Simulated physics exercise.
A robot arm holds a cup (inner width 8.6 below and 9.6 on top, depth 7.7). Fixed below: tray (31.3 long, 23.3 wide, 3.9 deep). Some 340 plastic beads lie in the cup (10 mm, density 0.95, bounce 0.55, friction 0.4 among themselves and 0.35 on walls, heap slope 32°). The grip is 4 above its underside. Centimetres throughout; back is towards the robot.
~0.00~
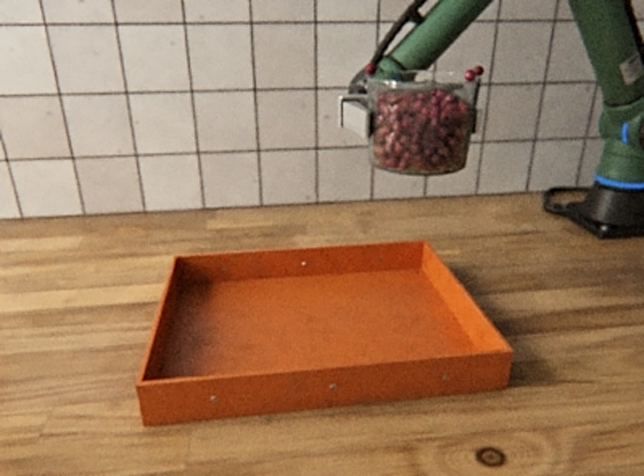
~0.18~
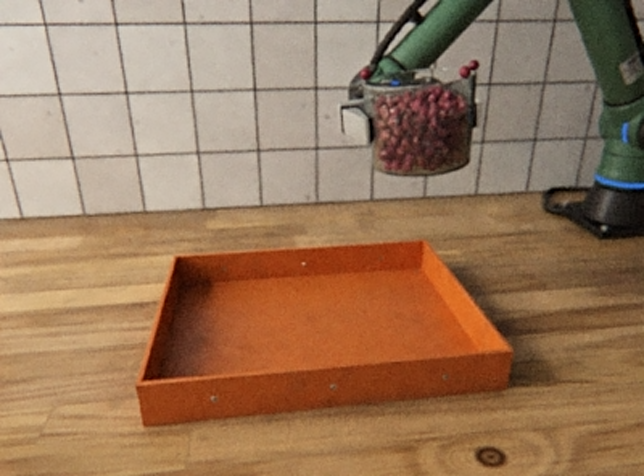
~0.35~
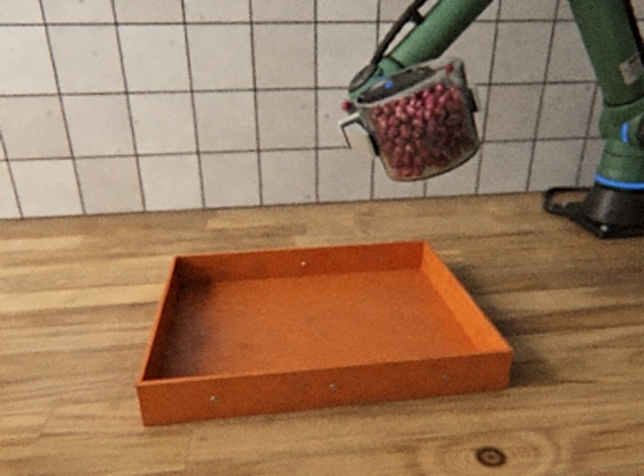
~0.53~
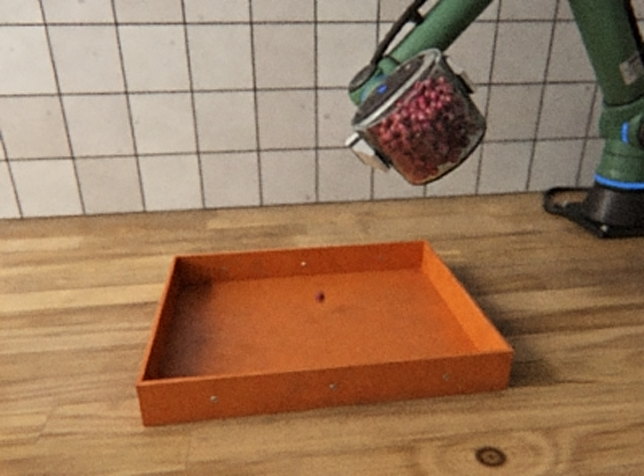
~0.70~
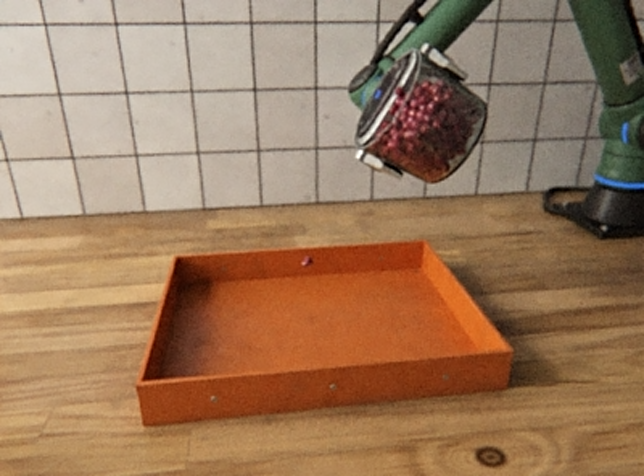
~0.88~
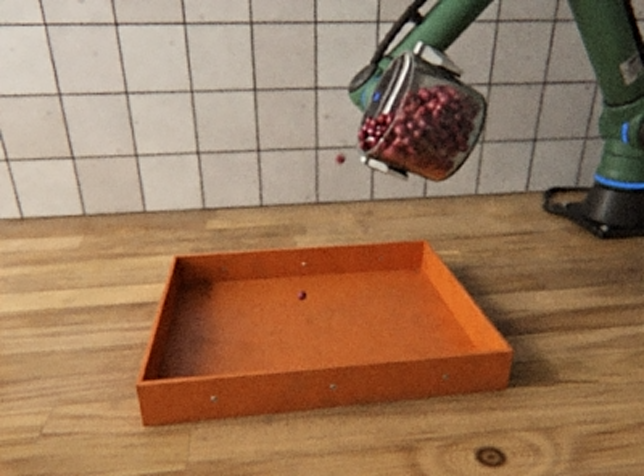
A clear cup of dark red beads, held by a green robot arm above an orange tray on a wooden table, starts nearly upright and tilts steadily to the left. A single bead drops into the tray, and as the cup leans further, another bead falls beside its rim.
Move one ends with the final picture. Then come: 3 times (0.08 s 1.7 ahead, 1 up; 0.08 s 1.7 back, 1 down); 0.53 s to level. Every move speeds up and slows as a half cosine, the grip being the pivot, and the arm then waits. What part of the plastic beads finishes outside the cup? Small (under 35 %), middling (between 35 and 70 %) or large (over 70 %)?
Outside the cup the share is middling, between 35 and 70 %.
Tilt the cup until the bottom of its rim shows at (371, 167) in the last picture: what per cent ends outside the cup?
Some 80 per cent.
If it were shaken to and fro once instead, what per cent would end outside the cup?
In that case some 25 per cent.
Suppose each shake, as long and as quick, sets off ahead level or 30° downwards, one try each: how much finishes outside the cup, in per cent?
About 40 and 20 per cent.
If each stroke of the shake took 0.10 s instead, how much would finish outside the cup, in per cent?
In that case some 40 per cent.
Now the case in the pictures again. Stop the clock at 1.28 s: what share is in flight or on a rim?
About 14 per cent.
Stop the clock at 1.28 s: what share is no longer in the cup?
About 35 per cent by then.
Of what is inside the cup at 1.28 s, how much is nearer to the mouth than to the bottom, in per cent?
Some 50 per cent.
After 1.28 s, tilted 65° forward, highest piece 24 above the table; 226 in the cup, 63 in the tray, 49 in flight or on a rim.
After 1.69 s, tilted 21° forward, highest piece 25 above the table; 177 in the cup, 158 in the tray, 2 on the table or floor, 1 in flight or on a rim.
After 2.09 s, level, highest piece 24 above the table; 177 in the cup, 159 in the tray, 2 on the table or floor.
After 3.14 s, level, highest piece 24 above the table; 177 in the cup, 159 in the tray, 2 on the table or floor.
In the end, 177 in the cup, 159 in the tray, 2 on the table or floor. That is 48 % outside the cup.
